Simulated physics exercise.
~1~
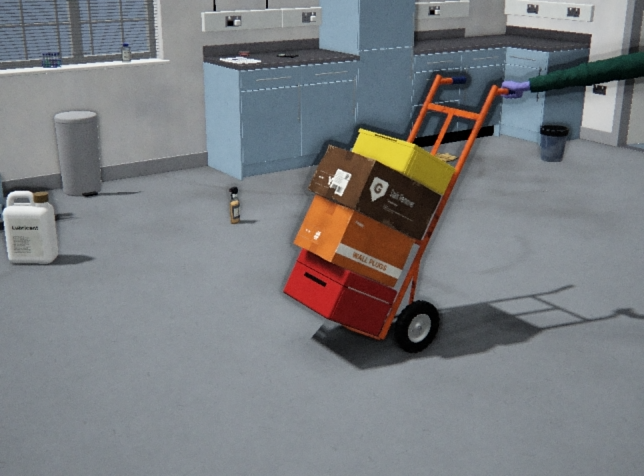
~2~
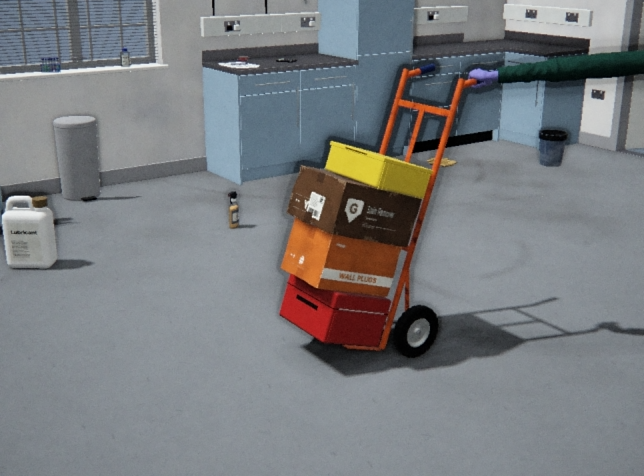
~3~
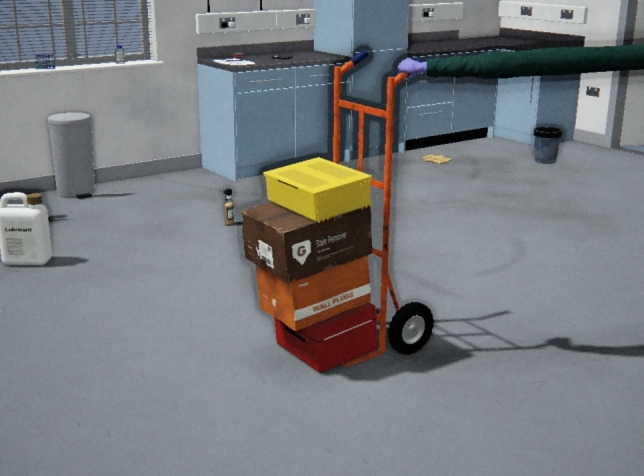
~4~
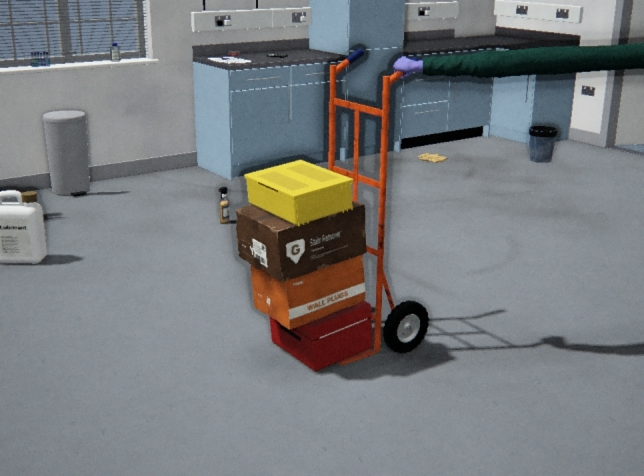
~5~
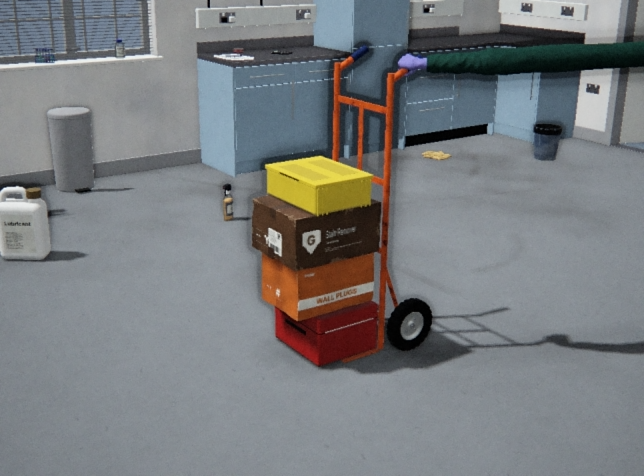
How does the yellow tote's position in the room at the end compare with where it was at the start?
At the end the yellow tote sits further to the left and a little lower than at the start, still on top of the stack.
